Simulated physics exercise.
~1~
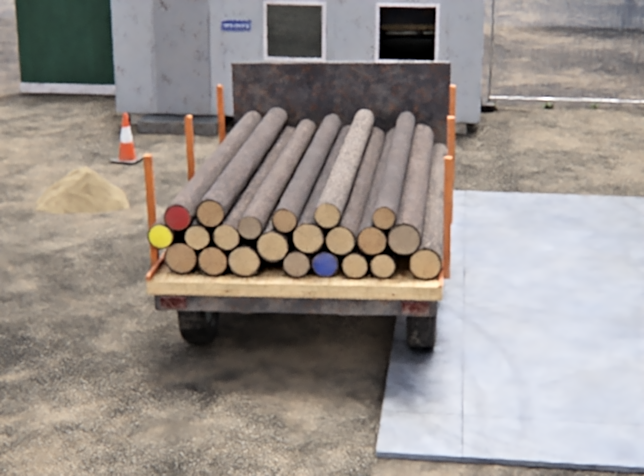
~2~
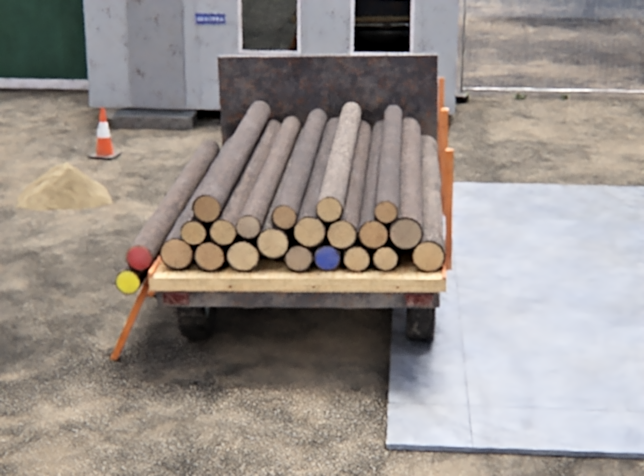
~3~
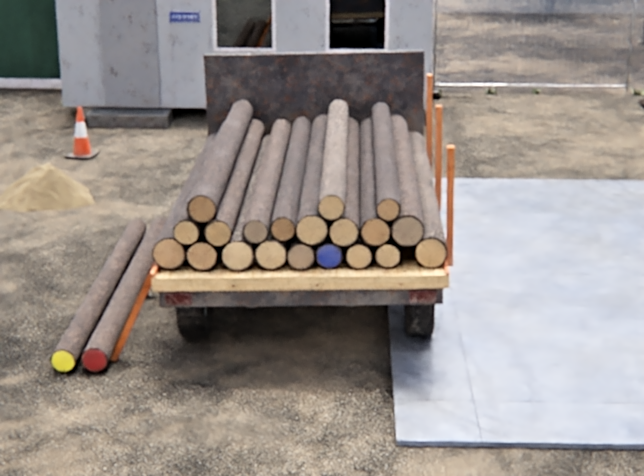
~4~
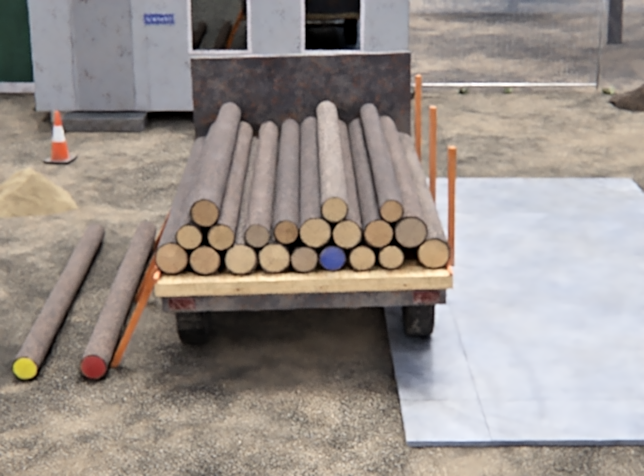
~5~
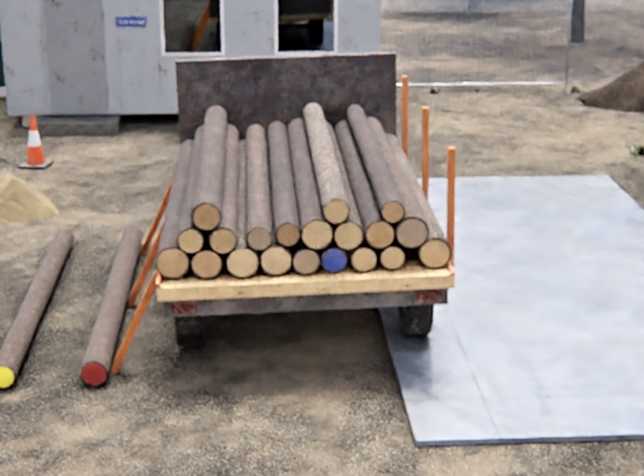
In a gravel yard, orange posts on the left of a parked trailer stacked with timber poles swing down, and the yellow-ended and red-ended poles drop off that side and roll left, coming to rest apart on the ground while the blue-ended pole and the others stay aboard.
